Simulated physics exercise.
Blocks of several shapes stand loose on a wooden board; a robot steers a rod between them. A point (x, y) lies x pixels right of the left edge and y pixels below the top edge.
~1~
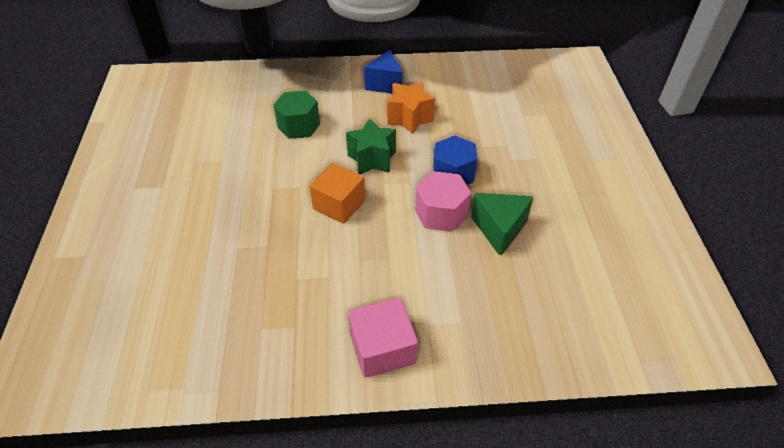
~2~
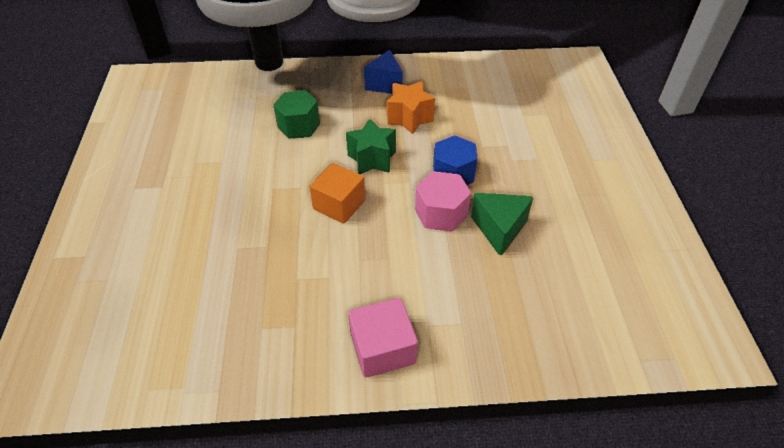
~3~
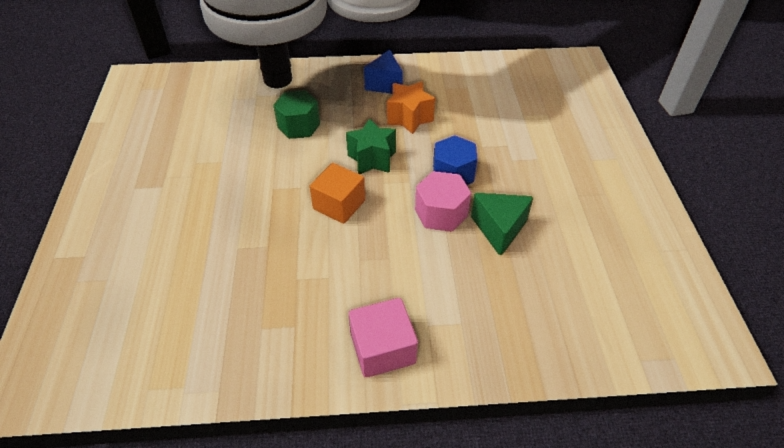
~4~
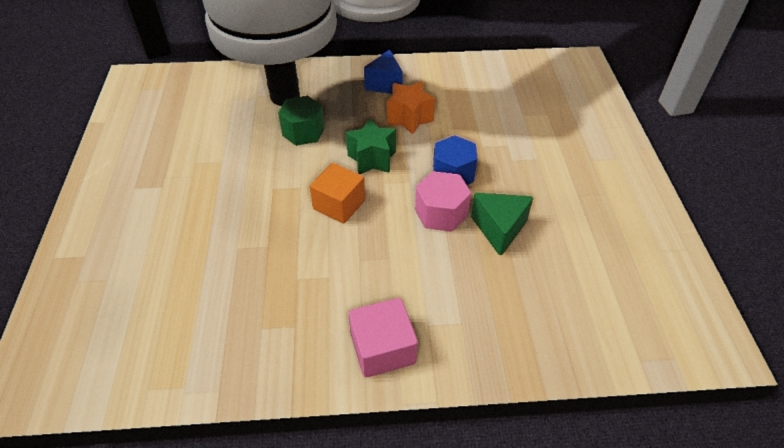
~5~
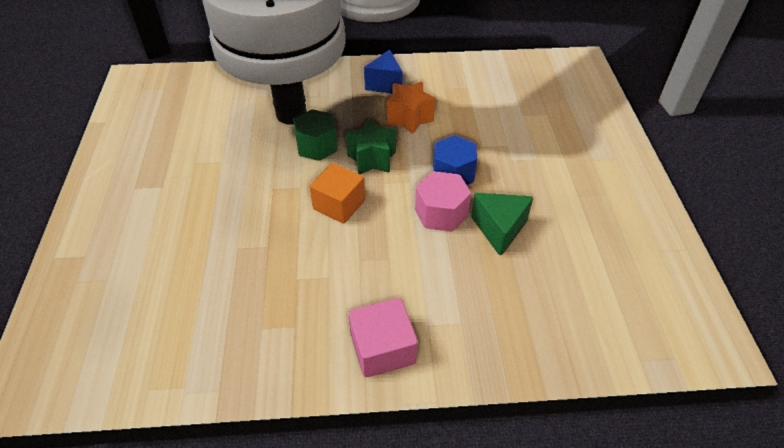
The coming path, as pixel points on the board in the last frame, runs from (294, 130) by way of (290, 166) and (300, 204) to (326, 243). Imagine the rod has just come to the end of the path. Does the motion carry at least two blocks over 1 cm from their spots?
Going by the path, yes.
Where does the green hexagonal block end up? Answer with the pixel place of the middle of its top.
Its top middle will sit at (324, 135).
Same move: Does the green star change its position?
In short: No.
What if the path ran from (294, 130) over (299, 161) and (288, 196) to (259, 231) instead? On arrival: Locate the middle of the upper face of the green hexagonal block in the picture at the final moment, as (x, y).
Its top centre is at about (334, 142).
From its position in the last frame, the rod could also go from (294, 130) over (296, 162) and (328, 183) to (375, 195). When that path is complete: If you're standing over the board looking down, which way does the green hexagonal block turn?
The answer is counter-clockwise.
What follows on the original path. One third of the way, rod at (287, 152); green hexagonal block at (323, 135), turned 50° anticlockwise.
Two thirds of the way, rod at (297, 190); green hexagonal block at (324, 135), turned 55° anticlockwise.
At the end, rod at (324, 229); green hexagonal block at (324, 135), turned 55° anticlockwise; orange square piece at (348, 189), turned 55° anticlockwise; green star unmoved.
